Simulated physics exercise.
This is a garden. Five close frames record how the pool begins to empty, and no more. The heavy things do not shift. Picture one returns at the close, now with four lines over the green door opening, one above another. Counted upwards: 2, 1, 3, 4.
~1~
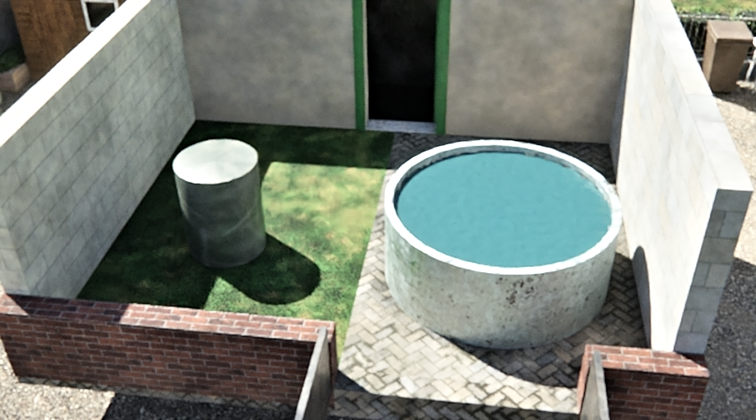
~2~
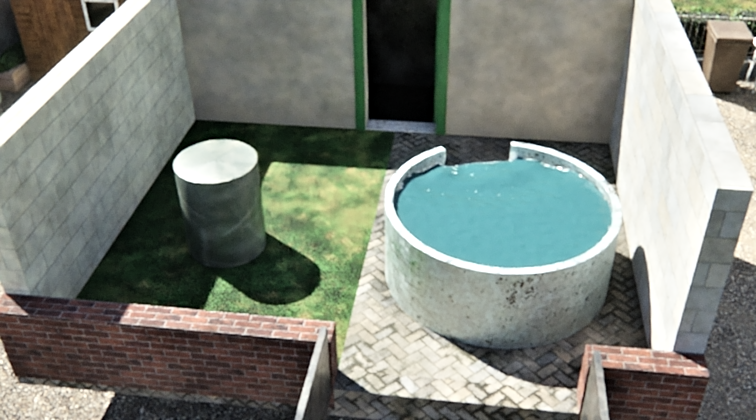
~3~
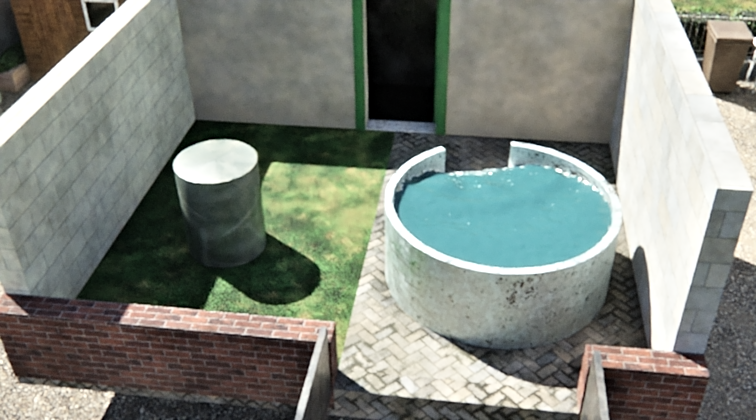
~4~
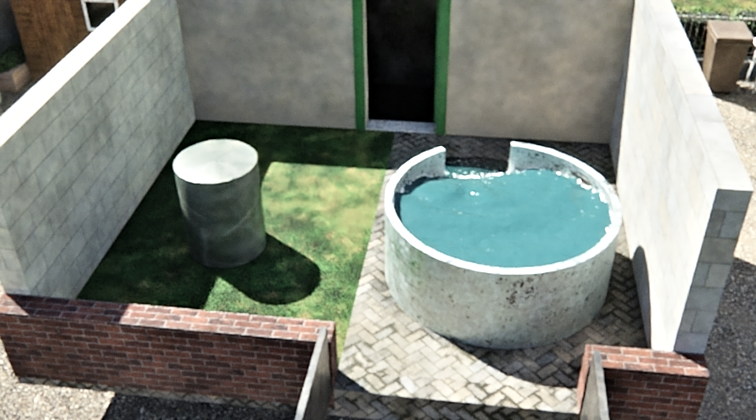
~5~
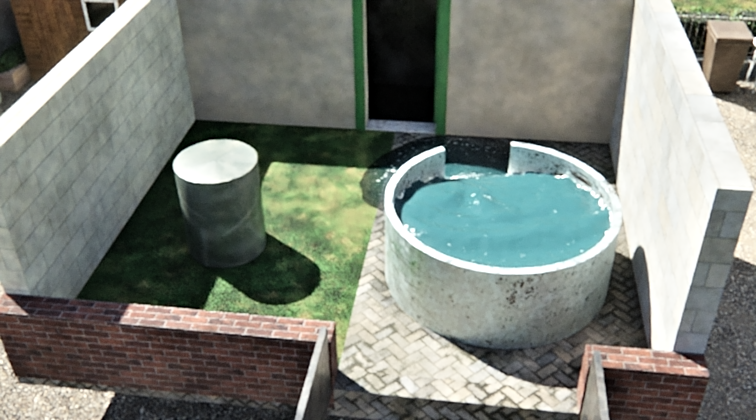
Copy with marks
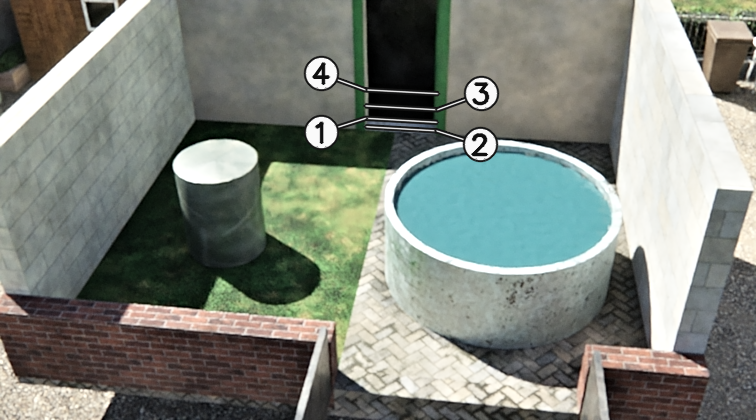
A round, speckled grey stone pool of teal water stands at the right of a walled garden, seen from above by a still camera. A grey cylinder stands on the grass at left, with pale block walls around, a green-edged dark doorway behind and low red brick walls in front. A gap opens in the pool's back rim, the water ripples and foams, and a dark wet patch spreads behind it.
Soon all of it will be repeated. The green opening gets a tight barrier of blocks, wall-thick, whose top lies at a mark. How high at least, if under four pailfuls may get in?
Line 3.
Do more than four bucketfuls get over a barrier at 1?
Yes, it does.
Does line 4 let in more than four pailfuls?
No.
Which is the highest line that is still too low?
Line 1.
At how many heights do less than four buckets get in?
Two.
On the marked copy, 1 at (401, 120); 2 at (401, 128); 3 at (401, 107); 4 at (401, 91); from the bottom up 2, 1, 3, 4.
With 1, some 15 bucketfuls get in.
With 2, dozens of bucketfuls pour in.
With 3, a splash gets over, under a bucket.
With 4, nothing gets over.
